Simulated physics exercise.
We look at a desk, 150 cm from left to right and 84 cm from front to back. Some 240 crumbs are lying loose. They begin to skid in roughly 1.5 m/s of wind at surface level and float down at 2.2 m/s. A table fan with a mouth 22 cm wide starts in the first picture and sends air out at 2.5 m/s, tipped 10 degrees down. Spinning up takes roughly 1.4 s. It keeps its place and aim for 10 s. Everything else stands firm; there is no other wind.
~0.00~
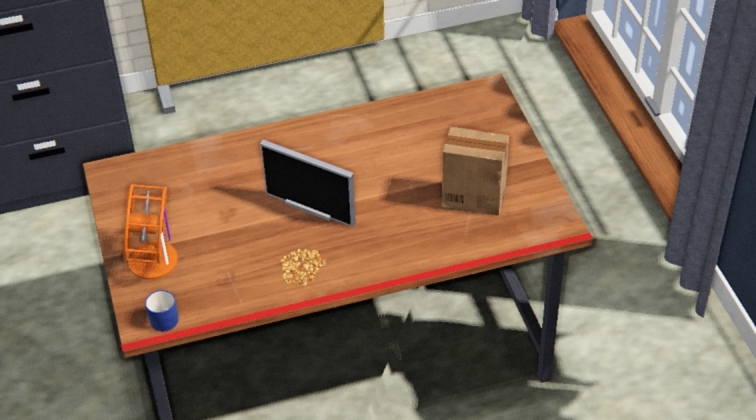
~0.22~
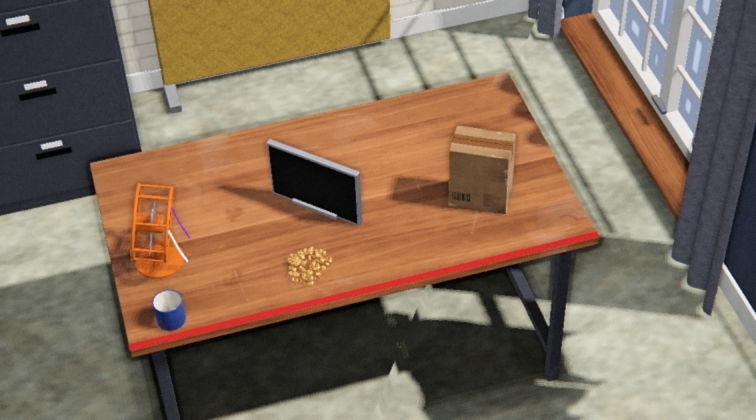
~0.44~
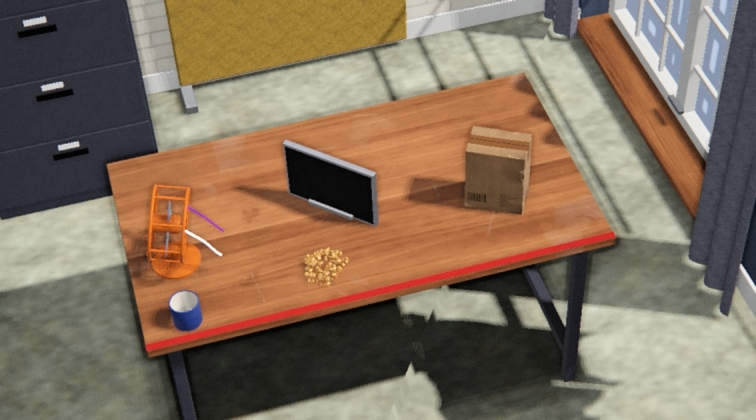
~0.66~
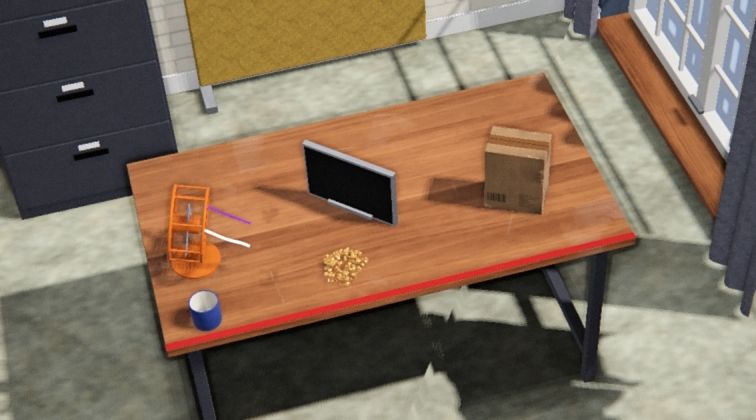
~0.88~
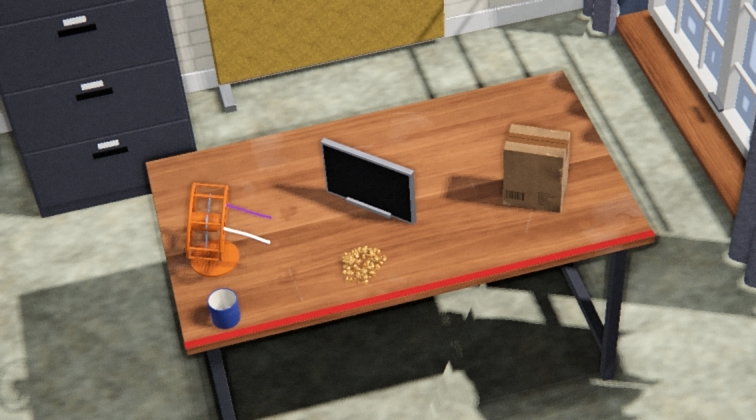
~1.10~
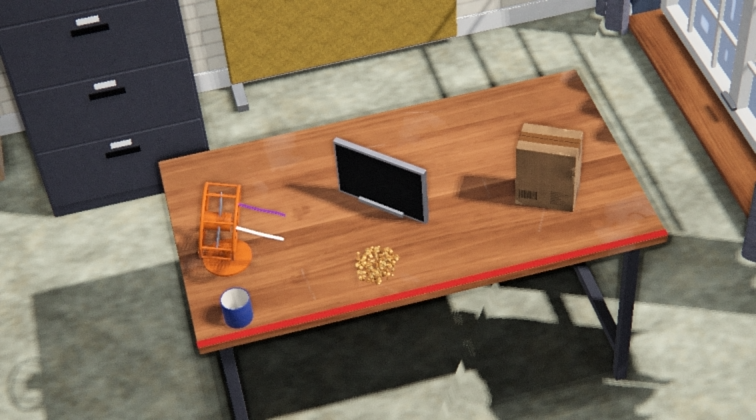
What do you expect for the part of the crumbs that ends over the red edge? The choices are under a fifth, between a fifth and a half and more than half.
Of the crumbs, more than half end over the red edge.
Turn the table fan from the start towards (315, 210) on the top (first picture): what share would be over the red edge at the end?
Then about 90 %.
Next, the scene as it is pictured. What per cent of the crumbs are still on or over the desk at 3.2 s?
About 0 %.
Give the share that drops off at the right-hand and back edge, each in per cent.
Roughly 0 % right-hand, 0 % back.
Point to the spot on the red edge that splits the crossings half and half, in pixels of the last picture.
At about (477, 281).
After 2.0 s, 95 % are over the red edge; 78 % have settled or left.
After 3.2 s, 100 % are over the red edge; 100 % have settled or left.
After 5.5 s, 100 % are over the red edge; 100 % have settled or left.
After 10.0 s, at the end, 100 % are over the red edge.
